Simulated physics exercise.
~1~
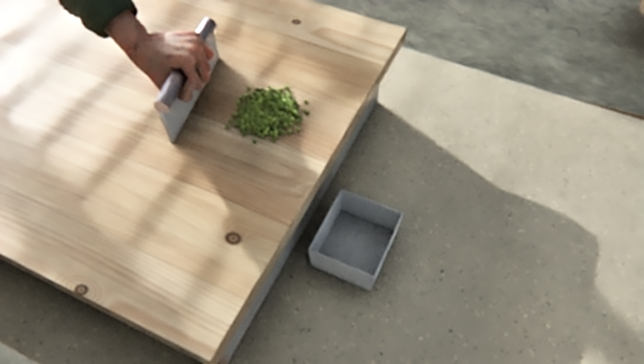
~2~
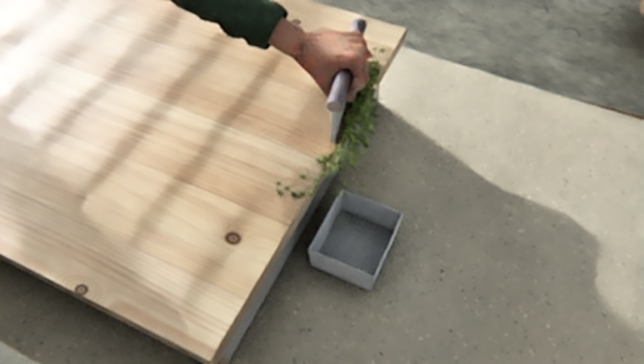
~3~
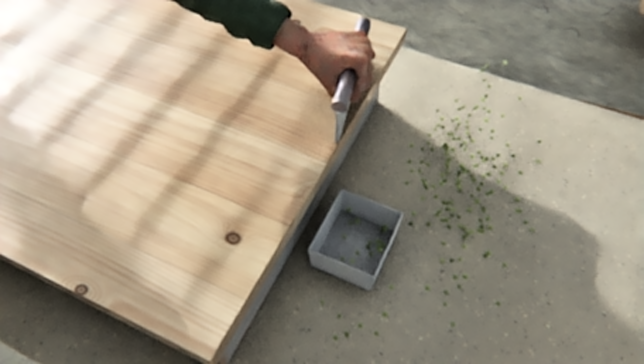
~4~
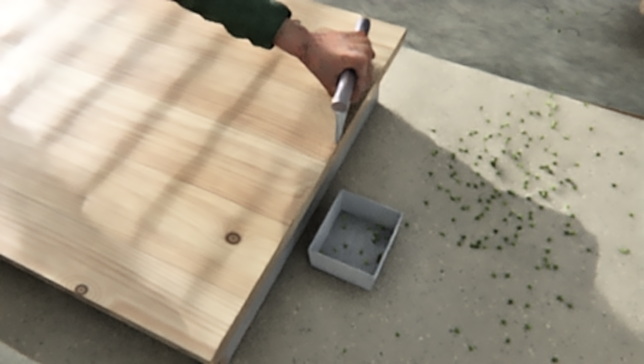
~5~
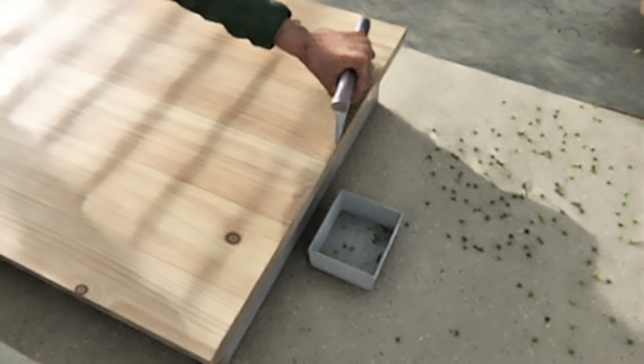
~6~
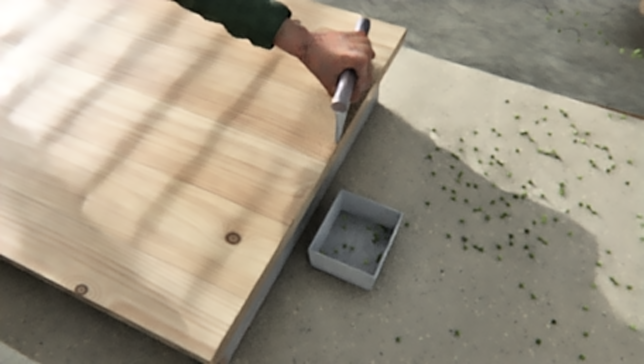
The clip opens on a hand in a dark green sleeve holding a flat scraper beside a small heap of green bits on a pale wooden board, with a small open tin on the concrete below. The hand sweeps the scraper to the right, pushing the heap to the board's edge, where it begins to spill over. The scraper halts at the edge, and the pieces fly off and scatter across the ground. They spread farther right, then settle. A few lie in the tin, while most rest on the concrete, leaving the board clear.
